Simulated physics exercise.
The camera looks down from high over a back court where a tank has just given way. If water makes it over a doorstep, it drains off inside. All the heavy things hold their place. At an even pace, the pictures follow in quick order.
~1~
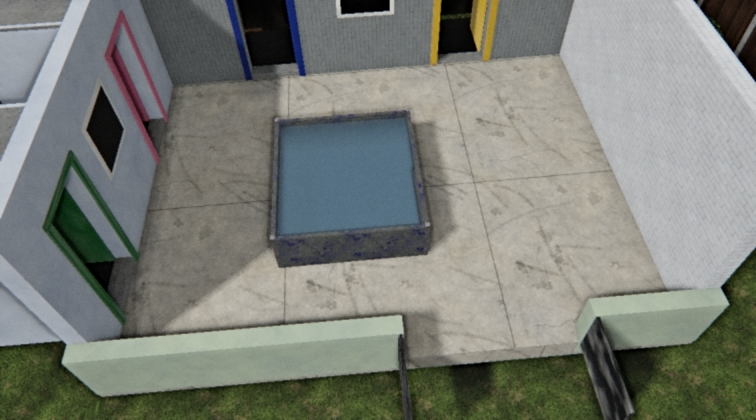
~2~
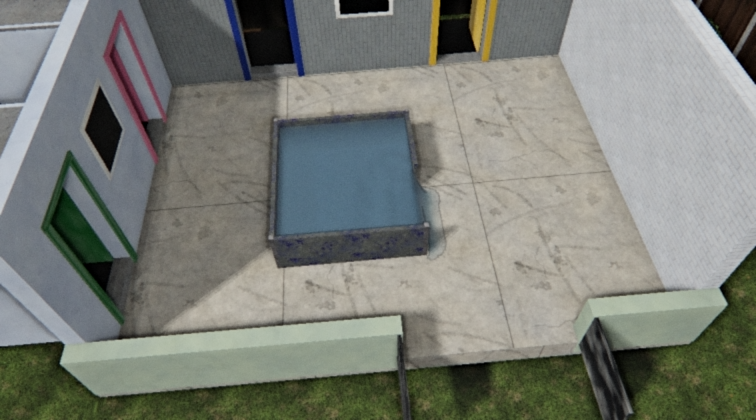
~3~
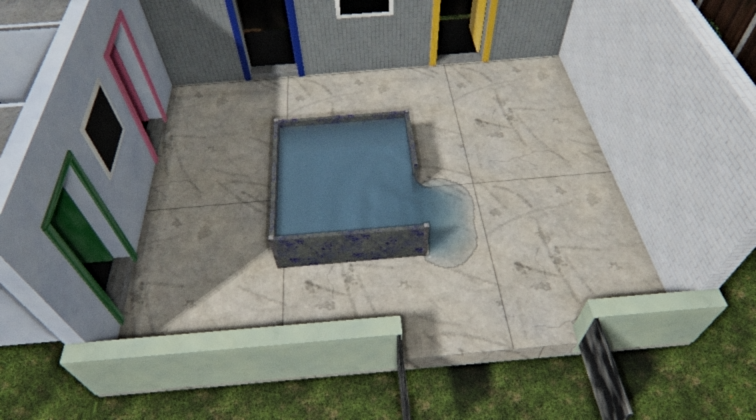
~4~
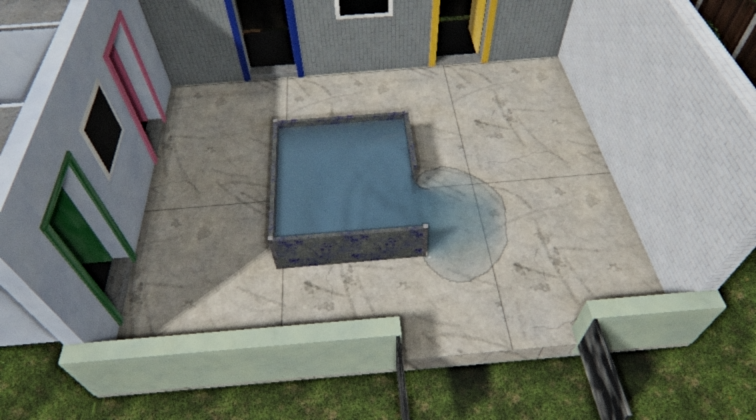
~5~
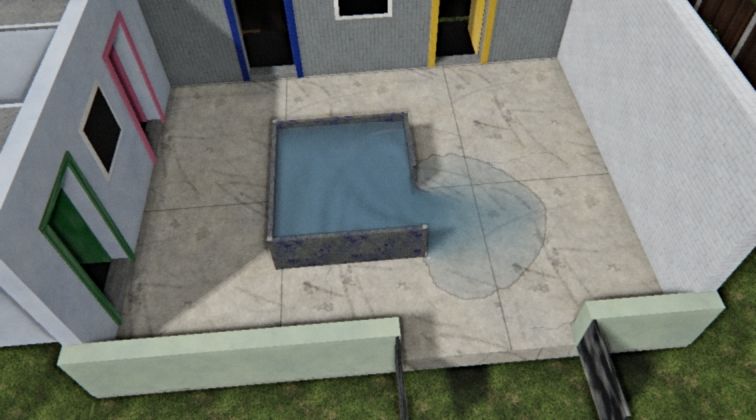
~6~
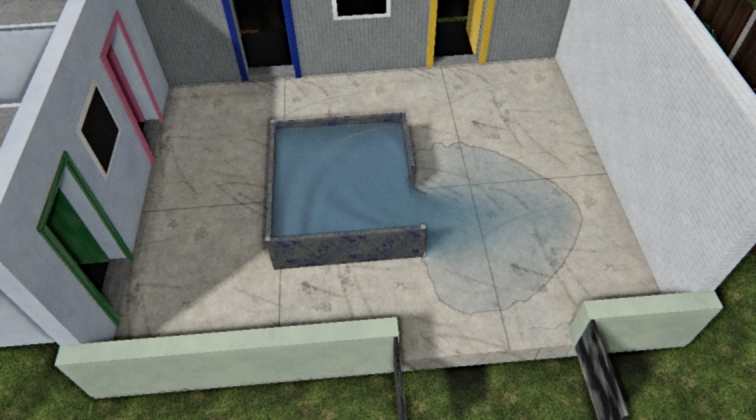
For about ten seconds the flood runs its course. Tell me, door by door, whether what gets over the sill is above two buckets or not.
At the end, the blue door swallows an okay amount of water; the yellow door swallows too much water; the pink door swallows an okay amount of water; the green door swallows an okay amount of water.
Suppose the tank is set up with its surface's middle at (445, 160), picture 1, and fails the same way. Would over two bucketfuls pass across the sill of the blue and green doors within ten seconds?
Blue takes less, green is under.
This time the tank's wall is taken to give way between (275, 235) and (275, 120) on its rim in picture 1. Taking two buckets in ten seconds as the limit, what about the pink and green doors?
Pink: Over the line; green: Over the line.
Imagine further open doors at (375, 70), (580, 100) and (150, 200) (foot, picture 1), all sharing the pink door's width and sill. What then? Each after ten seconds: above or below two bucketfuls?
Falls short; falls short; falls short.
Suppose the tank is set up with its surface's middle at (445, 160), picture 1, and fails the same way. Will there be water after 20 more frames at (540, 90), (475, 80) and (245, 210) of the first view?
In the order asked: Reached by the flood, reached by the flood, not reached.
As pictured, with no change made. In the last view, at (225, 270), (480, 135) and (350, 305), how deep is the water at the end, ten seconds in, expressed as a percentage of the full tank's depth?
First 2, next 6, last 2 in a hundred.
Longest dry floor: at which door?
The green door.
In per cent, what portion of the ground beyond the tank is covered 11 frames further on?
I'd say 30 per cent.
A moment on, water covers 25 % of the floor; the blue door not reached, the yellow door not reached, the pink door not reached, the green door not reached.
Next, water covers 30 % of the floor; the blue door not reached, the yellow door not reached, the pink door not reached, the green door not reached.
Then, water covers 35 % of the floor; the blue door not reached, the yellow door wet at the sill, nothing in, the pink door not reached, the green door not reached.
Later, water covers 55 % of the floor; the blue door wet at the sill, nothing in, the yellow door over two buckets in, the pink door not reached, the green door not reached.
In the end, water covers 85 % of the floor; the blue door wet at the sill, nothing in, the yellow door over two buckets in, the pink door wet at the sill, nothing in, the green door wet at the sill, nothing in.
